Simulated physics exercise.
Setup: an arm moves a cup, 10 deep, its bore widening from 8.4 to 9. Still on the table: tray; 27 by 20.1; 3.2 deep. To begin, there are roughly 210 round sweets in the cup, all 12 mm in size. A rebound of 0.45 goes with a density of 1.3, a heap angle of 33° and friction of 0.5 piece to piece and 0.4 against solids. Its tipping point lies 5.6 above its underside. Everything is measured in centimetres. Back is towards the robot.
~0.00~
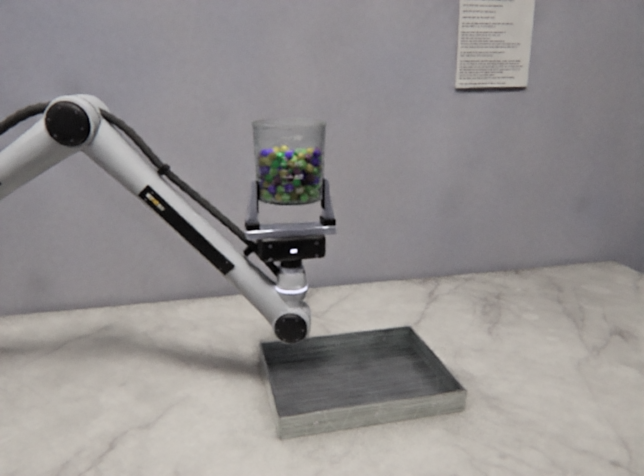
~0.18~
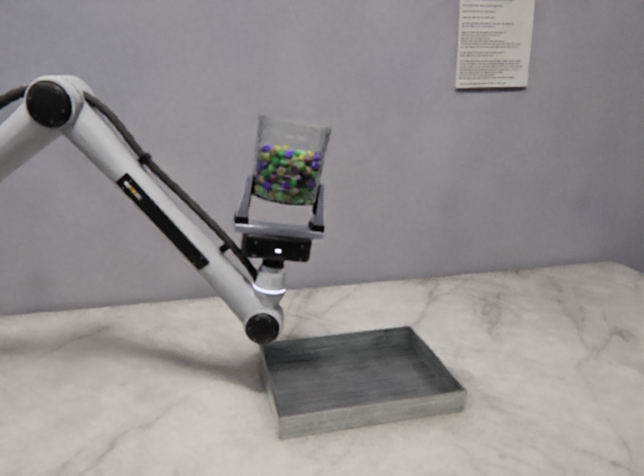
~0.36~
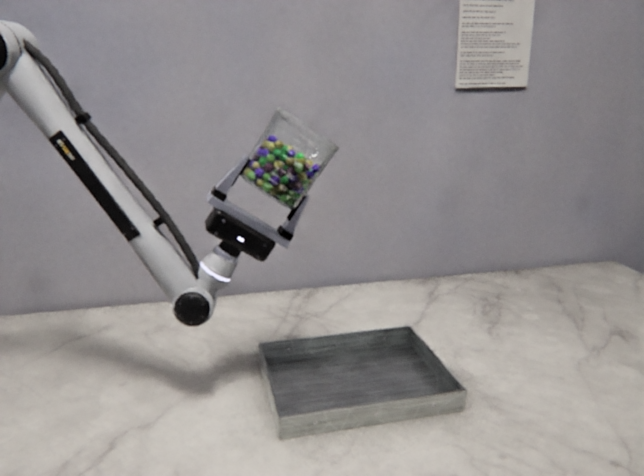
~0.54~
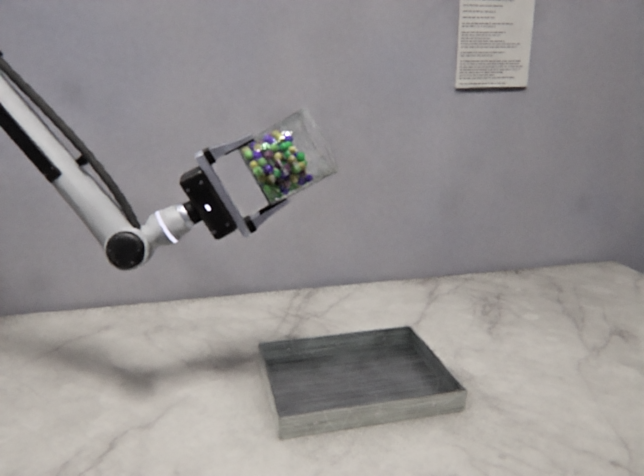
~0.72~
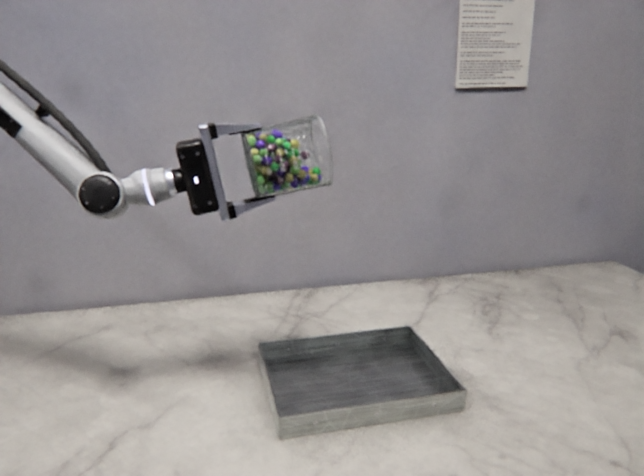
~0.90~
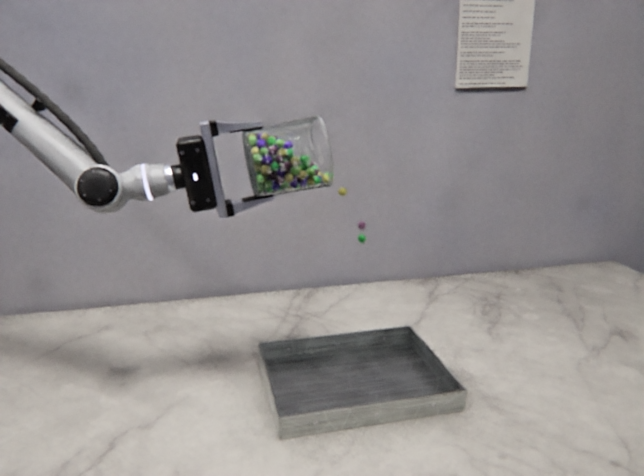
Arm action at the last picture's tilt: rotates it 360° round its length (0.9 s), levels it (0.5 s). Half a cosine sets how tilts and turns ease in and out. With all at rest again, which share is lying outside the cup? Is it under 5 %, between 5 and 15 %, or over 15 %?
Over 15 %.
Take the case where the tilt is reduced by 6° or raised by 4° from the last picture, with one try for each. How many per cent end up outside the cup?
About 15 and 45 per cent.
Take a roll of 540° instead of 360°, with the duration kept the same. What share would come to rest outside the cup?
That would come to close to 35 in a hundred.
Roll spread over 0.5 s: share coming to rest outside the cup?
Then about 20 per cent.
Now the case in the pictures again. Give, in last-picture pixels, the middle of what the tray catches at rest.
It's centred about (384, 372).
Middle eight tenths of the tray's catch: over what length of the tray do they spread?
That stretch is roughly 18 cm long.
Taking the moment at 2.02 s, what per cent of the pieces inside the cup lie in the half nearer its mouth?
35 %, roughly.
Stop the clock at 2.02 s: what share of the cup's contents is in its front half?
Estimated share: About 40 %.
After 1.46 s, tipped 82°, highest piece 39 above the table; 174 in the cup, 16 in the tray, 17 in flight or on a rim.
After 2.02 s, tipped 49°, highest piece 37 above the table; 136 in the cup, 61 in the tray, 2 on the table or floor, 8 in flight or on a rim.
After 2.50 s, upright, highest piece 38 above the table; 135 in the cup, 69 in the tray, 3 on the table or floor.
After 3.20 s, upright, highest piece 38 above the table; 135 in the cup, 69 in the tray, 3 on the table or floor.
In the end, 135 in the cup, 69 in the tray, 3 on the table or floor. That is 35 % outside the cup.
